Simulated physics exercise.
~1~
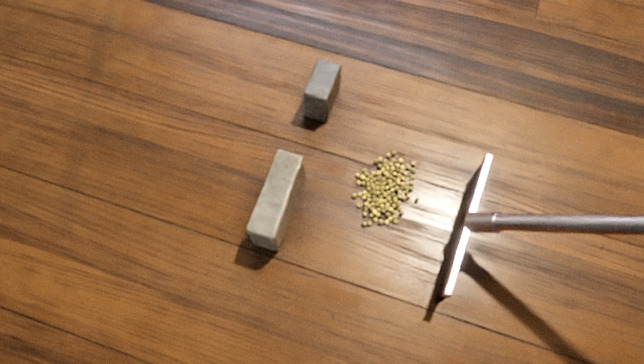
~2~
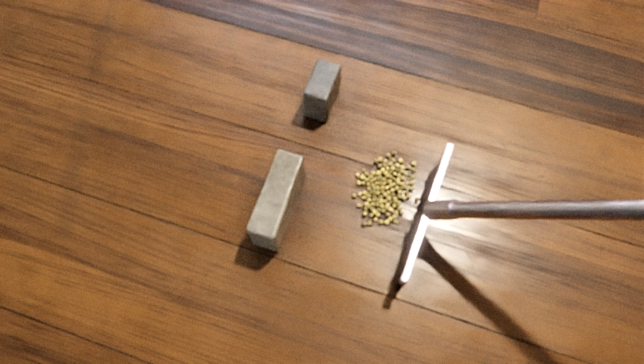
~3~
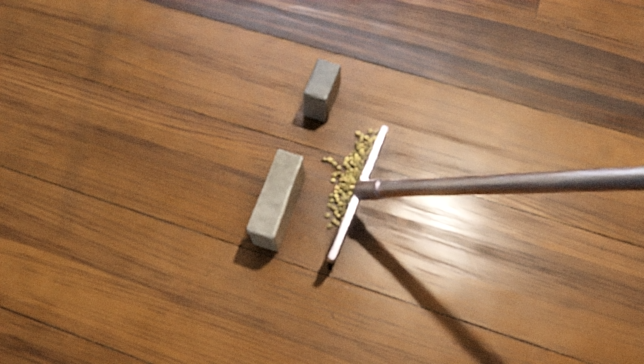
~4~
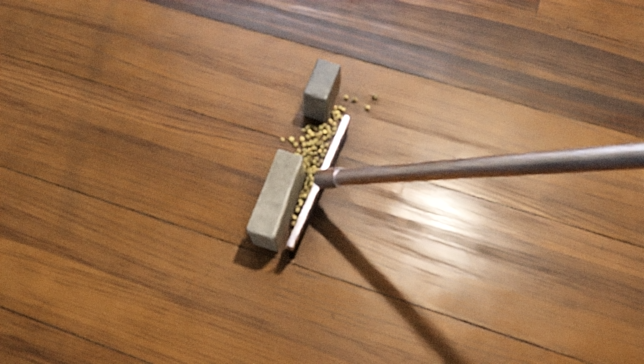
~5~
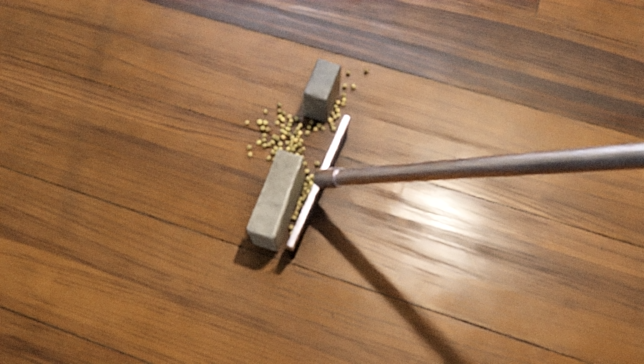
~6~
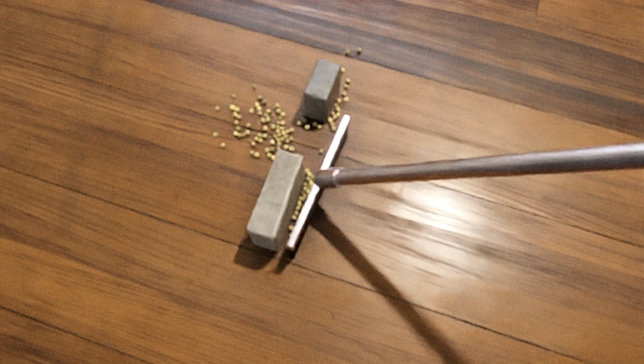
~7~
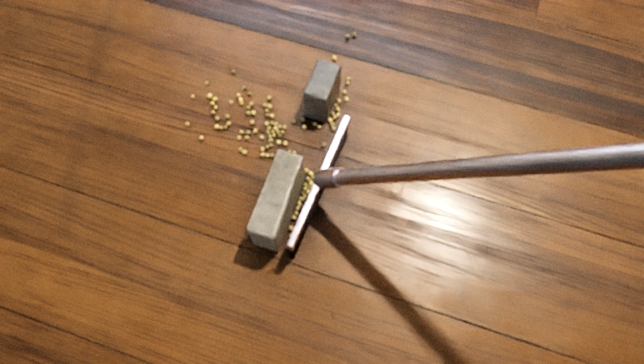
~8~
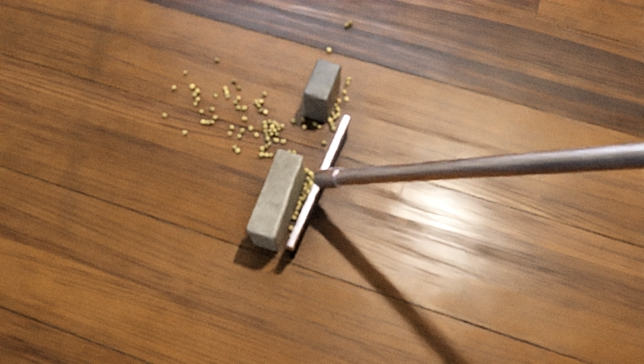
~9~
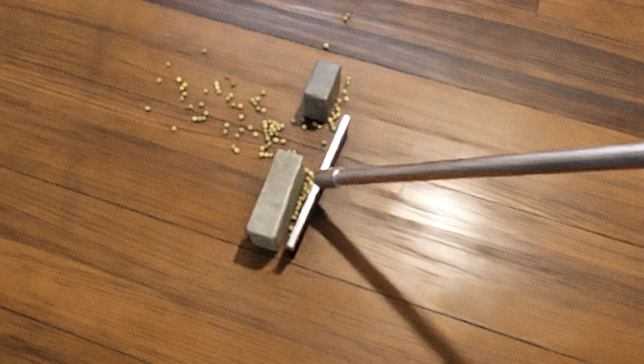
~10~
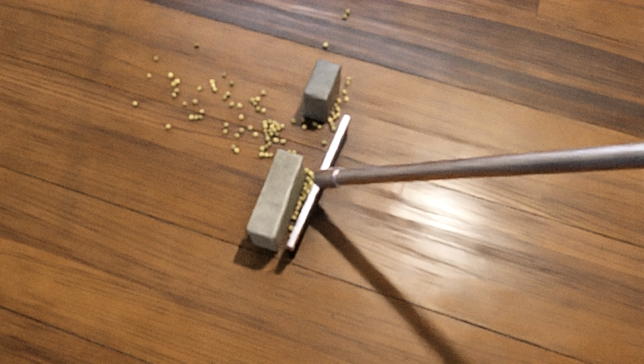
A squeegee with a pale blade and a long metallic handle stands at the right on a brown wooden plank floor, seen from above at an angle. Left of it lies a loose pile of small yellowish beans, and beyond them stand two grey blocks with a gap between. The blade slides left, gathers the beans and pushes them against the blocks, then halts. Many beans spill through the gap and scatter to the upper left, while a few roll past the far block. The rest stay held between the blade and the blocks.
